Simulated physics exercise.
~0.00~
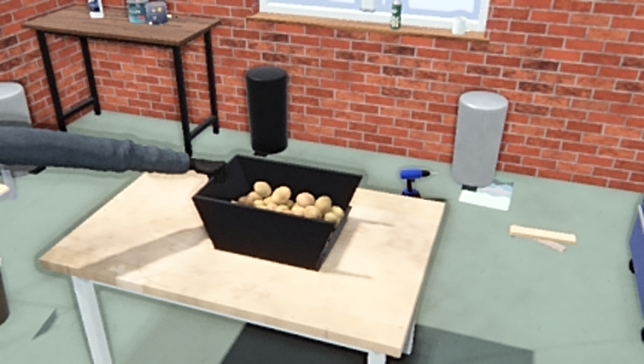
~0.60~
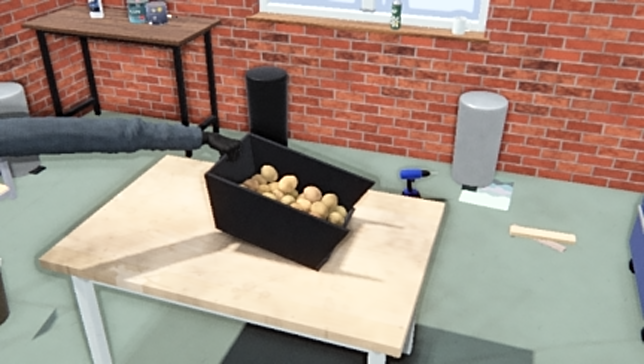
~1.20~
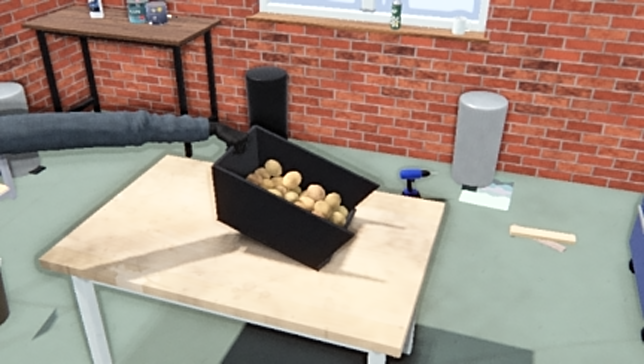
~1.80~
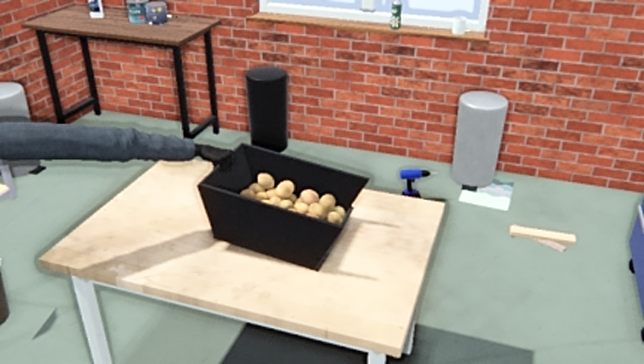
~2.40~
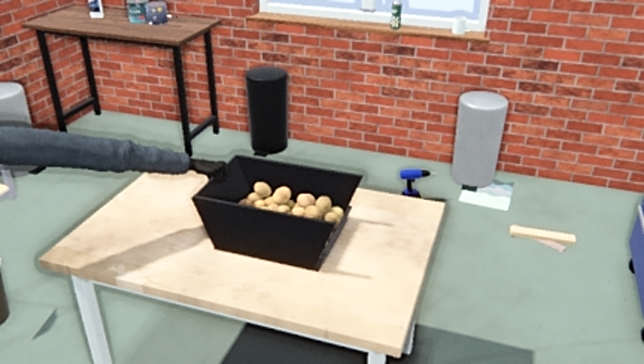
Black crate of potatoes on a table being tipped to the right by a dark arm, then lowered flat with the potatoes still inside.
